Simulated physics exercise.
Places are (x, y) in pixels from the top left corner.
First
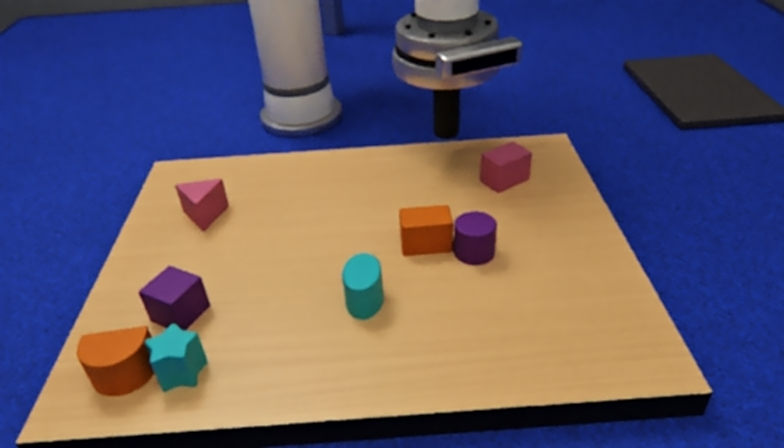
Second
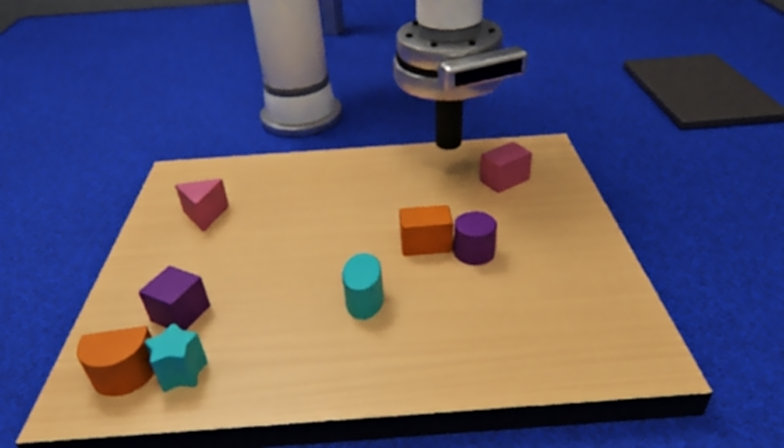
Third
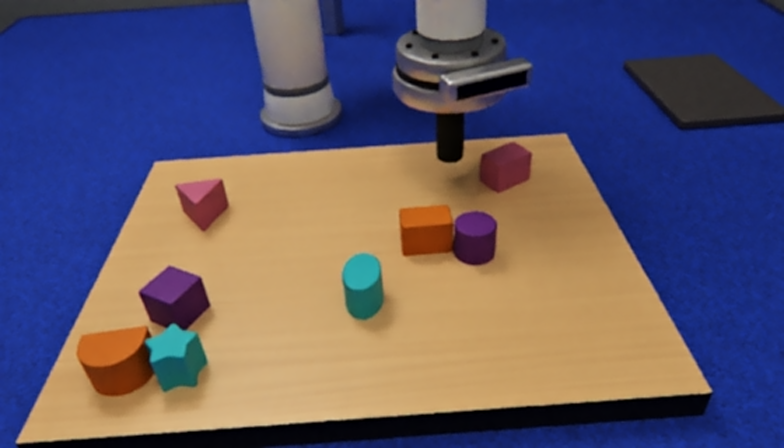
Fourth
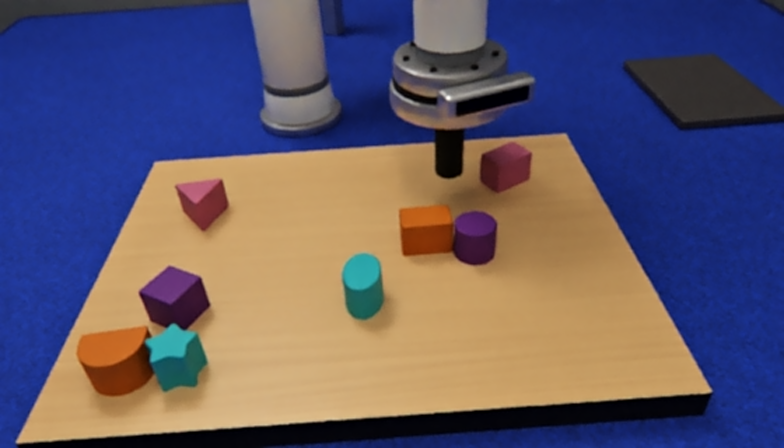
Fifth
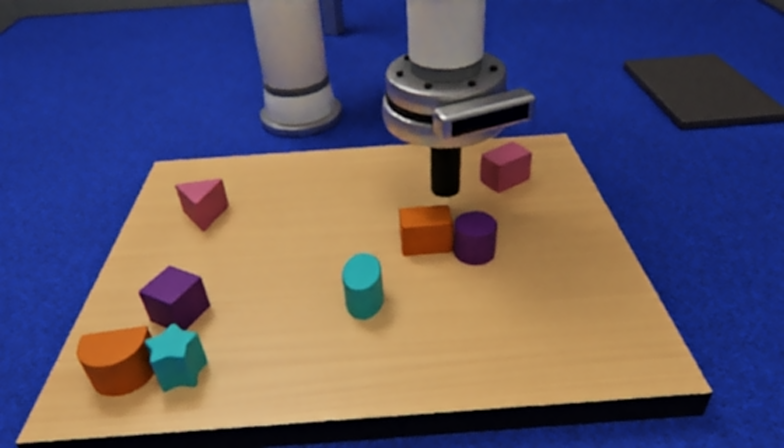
A robot arm's black peg moves a short way forward over a wooden board, from the far edge toward an orange oblong block and a purple cylinder, while all the colored blocks stay still.
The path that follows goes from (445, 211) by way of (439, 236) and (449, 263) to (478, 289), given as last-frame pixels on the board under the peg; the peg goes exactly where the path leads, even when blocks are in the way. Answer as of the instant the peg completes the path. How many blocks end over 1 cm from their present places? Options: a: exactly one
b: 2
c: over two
b (2)
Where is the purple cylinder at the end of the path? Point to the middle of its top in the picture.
Answer: (493, 232).
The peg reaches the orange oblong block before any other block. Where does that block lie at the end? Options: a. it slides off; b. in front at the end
a.
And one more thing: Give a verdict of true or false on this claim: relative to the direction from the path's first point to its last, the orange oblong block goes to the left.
Answer: False.
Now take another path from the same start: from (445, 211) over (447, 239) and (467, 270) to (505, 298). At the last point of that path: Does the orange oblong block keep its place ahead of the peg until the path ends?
That would be a no.
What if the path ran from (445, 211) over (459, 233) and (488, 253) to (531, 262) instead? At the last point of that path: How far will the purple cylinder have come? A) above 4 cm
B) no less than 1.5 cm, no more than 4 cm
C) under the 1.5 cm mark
My answer is option A.
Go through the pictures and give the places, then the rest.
The first picture shows peg tip (446, 133); block tops, orange oblong block (426, 215); purple cylinder (476, 223); pink oblong block (507, 153).
The second picture shows peg (449, 144); blocks unchanged.
The third picture shows peg (450, 157); blocks unchanged.
The fourth picture shows peg (449, 172); blocks unchanged.
The fifth picture shows peg (446, 190); orange oblong block (426, 215); purple cylinder (476, 223); pink oblong block (507, 153).
The first path, step by step. One third of the way, peg (439, 214); orange oblong block (422, 224), turned 30° clockwise.
Two thirds of the way, peg (450, 242); orange oblong block (416, 239), turned 75° clockwise; purple cylinder (487, 229).
At the end, peg (479, 266); orange oblong block (416, 239), turned 75° clockwise; purple cylinder (493, 232); pink oblong block in place.
